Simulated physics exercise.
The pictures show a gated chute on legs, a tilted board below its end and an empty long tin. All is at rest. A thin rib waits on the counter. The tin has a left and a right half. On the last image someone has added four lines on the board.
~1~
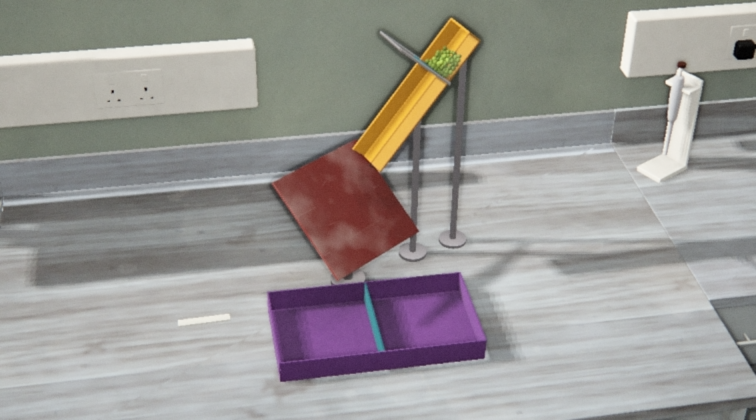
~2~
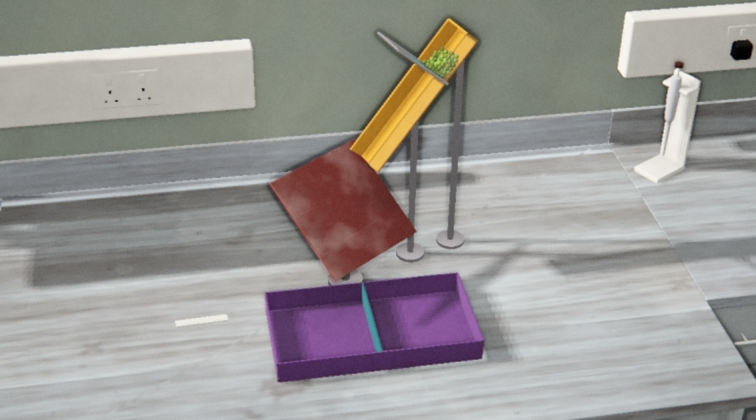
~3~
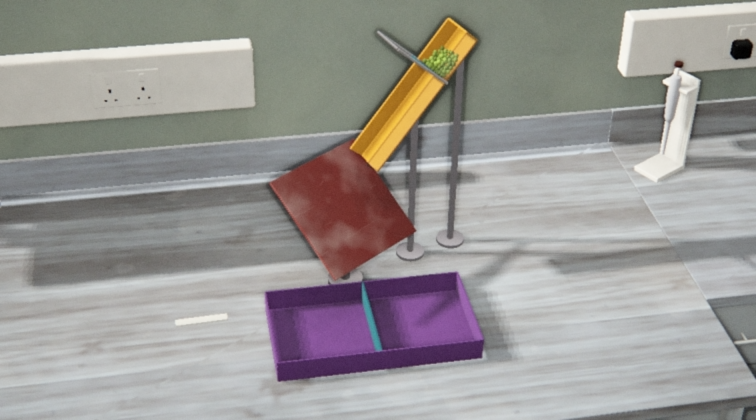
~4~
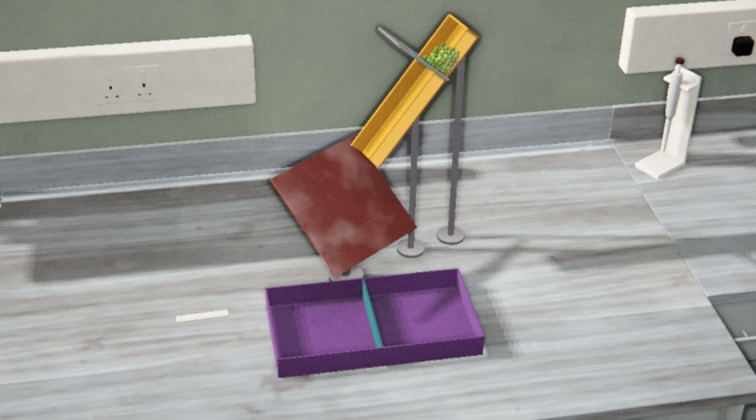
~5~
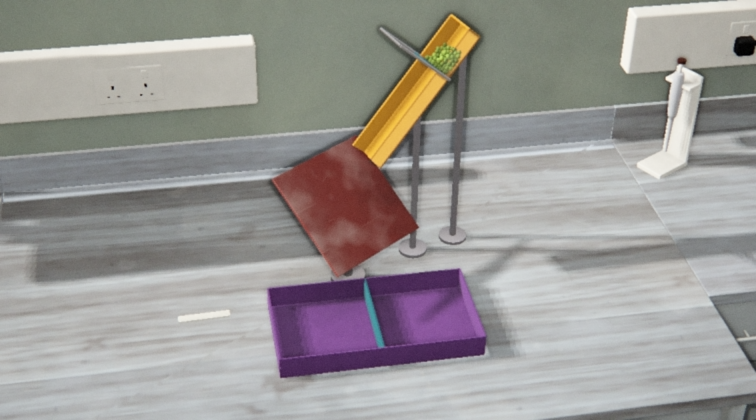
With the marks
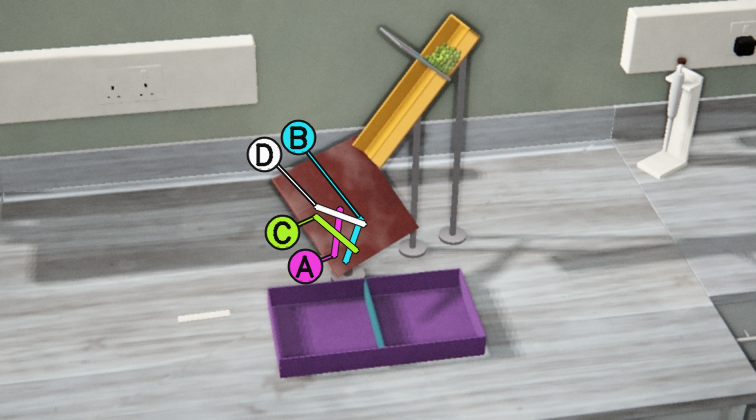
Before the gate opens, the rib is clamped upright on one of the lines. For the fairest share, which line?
A is best.
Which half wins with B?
Left.
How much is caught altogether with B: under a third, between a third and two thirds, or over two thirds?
Over two thirds.
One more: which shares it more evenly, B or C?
That would be B.
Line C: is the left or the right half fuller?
Right.
On the marked copy, line A from (340, 209) to (334, 255); line B from (360, 219) to (345, 260); line C from (316, 216) to (355, 250); line D from (317, 207) to (363, 224).
For line A, of what is caught, about half in the left half, about half in the right.
For line B, of what is caught, most in the left half, about a quarter in the right.
For line C, of what is caught, a stray few in the left half, nearly all in the right.
For line D, of what is caught, a small part in the left half, nearly all in the right.
